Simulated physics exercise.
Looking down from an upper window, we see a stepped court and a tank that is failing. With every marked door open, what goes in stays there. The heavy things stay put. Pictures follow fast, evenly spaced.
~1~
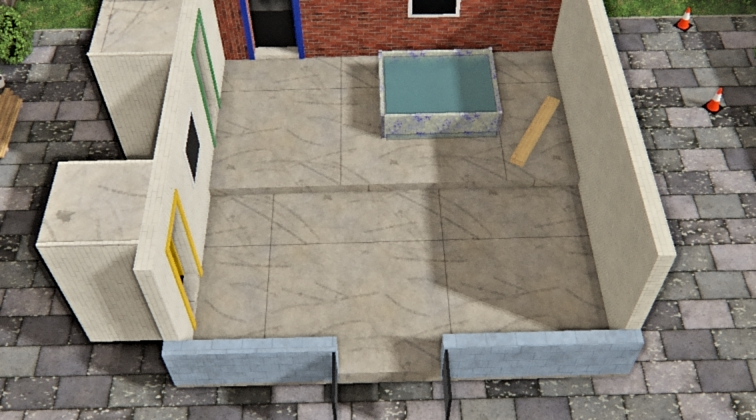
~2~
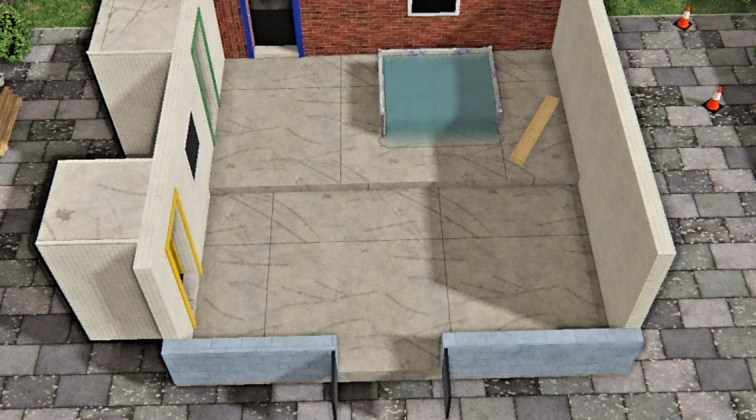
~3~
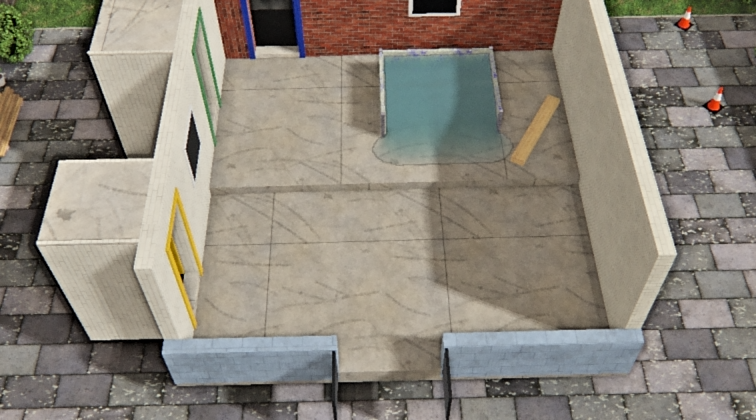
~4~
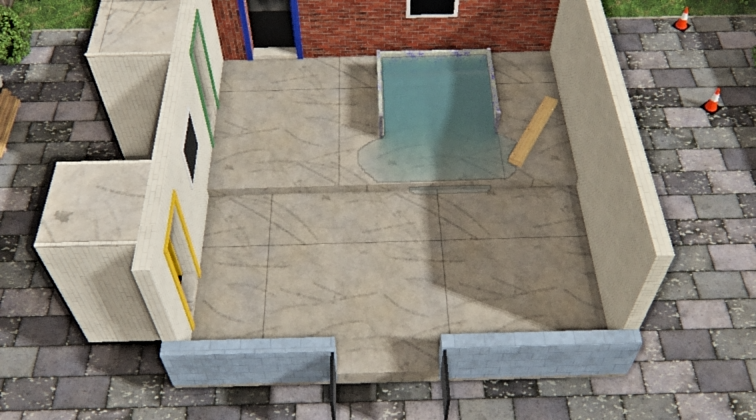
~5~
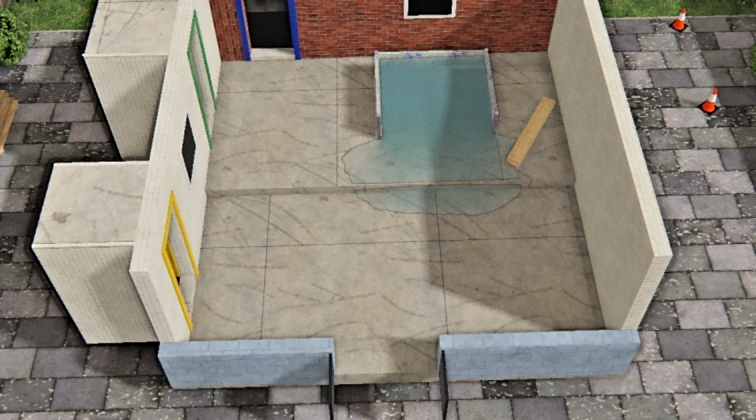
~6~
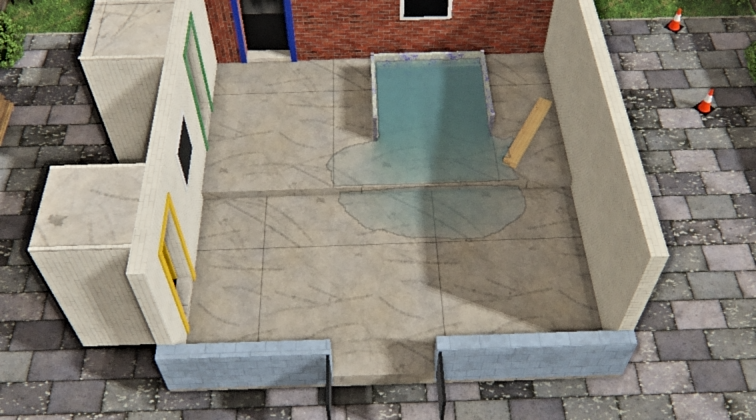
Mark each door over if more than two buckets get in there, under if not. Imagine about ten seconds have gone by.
Blue door: Under, green door: Under, yellow door: Under.
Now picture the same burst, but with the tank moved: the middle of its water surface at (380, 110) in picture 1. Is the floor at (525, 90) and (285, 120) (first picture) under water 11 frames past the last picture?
As listed: No water, free of water.
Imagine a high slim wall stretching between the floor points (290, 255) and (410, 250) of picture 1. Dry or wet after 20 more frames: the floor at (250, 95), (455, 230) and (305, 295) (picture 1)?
Spared, submerged, then spared.
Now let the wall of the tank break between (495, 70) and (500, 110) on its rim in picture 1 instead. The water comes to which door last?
That's the door marked yellow.
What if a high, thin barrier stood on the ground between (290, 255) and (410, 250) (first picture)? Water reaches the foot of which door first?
My choice is the yellow one.
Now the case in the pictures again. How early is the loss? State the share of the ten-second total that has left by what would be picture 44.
I make it 85 per cent.
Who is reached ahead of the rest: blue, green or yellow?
The yellow-painted one.
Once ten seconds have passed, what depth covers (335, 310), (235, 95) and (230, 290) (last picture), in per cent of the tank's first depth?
In order: About 6, 0 and 18 in a hundred.
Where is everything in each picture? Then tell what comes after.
The first frame shows the open tank at (438, 85) is whole and still.
In the second frame, water pours out at (440, 126) and has run to (499, 138).
In the third frame, water pours out at (441, 128) and has run to (507, 146).
In the fourth frame, water pours out at (438, 130) and has run to (509, 171).
In the fifth frame, water pours out at (436, 130) and has run to (379, 206).
In the sixth frame, water pours out at (433, 132) and has run to (483, 233).
A moment on, water covers 30 % of the floor; the blue door not reached, the green door not reached, the yellow door not reached.
Next, water covers 50 % of the floor; the blue door not reached, the green door not reached, the yellow door not reached.
Then, water covers 55 % of the floor; the blue door not reached, the green door not reached, the yellow door wet at the sill, nothing in.
Later, water covers 55 % of the floor; the blue door not reached, the green door not reached, the yellow door wet at the sill, nothing in.
In the end, water covers 55 % of the floor; the blue door not reached, the green door not reached, the yellow door wet at the sill, nothing in.
